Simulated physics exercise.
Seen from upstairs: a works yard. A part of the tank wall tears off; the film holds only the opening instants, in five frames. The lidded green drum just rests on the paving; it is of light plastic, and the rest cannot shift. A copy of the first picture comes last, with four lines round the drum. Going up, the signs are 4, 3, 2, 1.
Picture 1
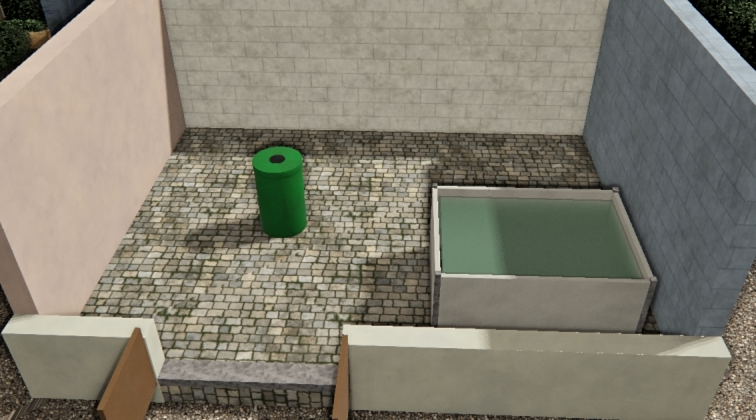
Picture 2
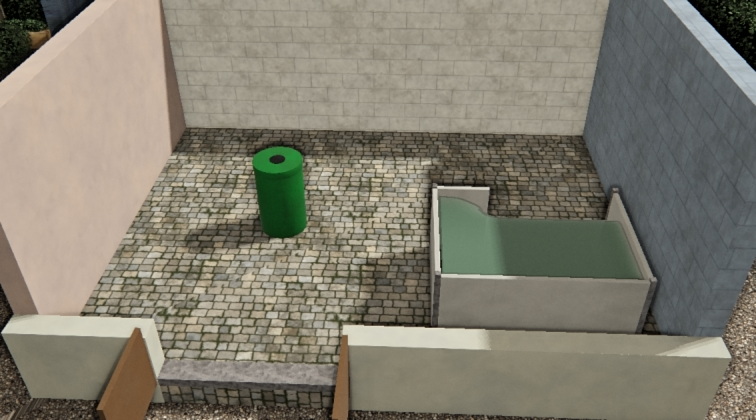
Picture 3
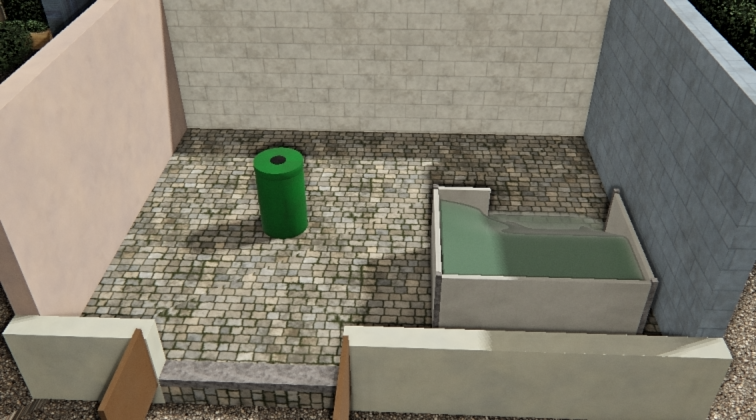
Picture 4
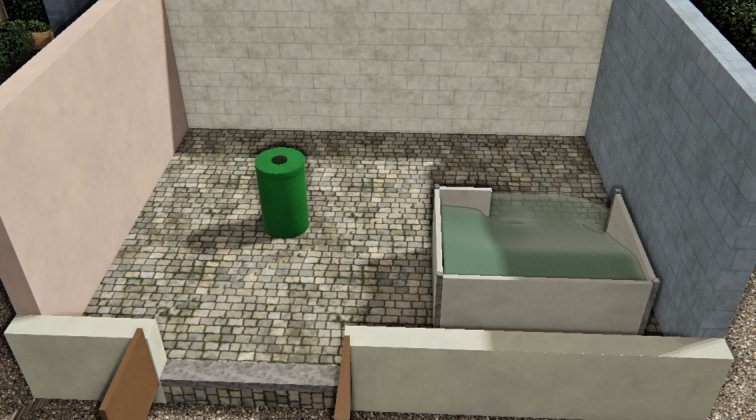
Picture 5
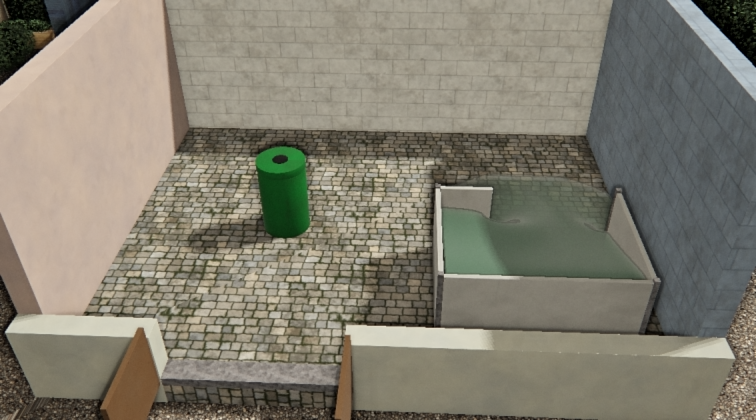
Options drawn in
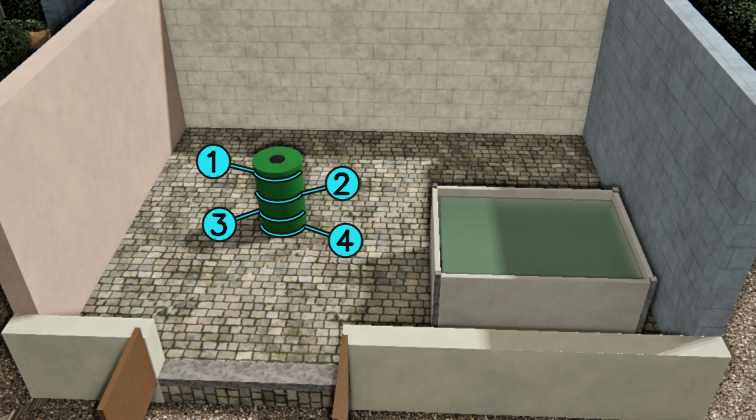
The clip opens on a walled, cobbled yard seen from above, with a green drum, an open gate and a pale tank full of greenish water. Most of the tank's back side opens, and water pours out through the gap, its surface dipping and sloping, while the drum stands in place.
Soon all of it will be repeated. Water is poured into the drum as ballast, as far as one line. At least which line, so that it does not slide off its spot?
The answer is mark 3.
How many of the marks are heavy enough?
Three of the four.
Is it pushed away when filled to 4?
Yes.
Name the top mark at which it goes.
4.
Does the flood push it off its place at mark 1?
No, not at all.
On the marked copy, 1 at (274, 180); 2 at (276, 202); 3 at (278, 220); 4 at (280, 235); from the bottom up 4, 3, 2, 1.
If 1 is chosen, it does not move.
If 2 is chosen, it does not move.
If 3 is chosen, it does not move.
If 4 is chosen, it is pushed about twice its own width away.
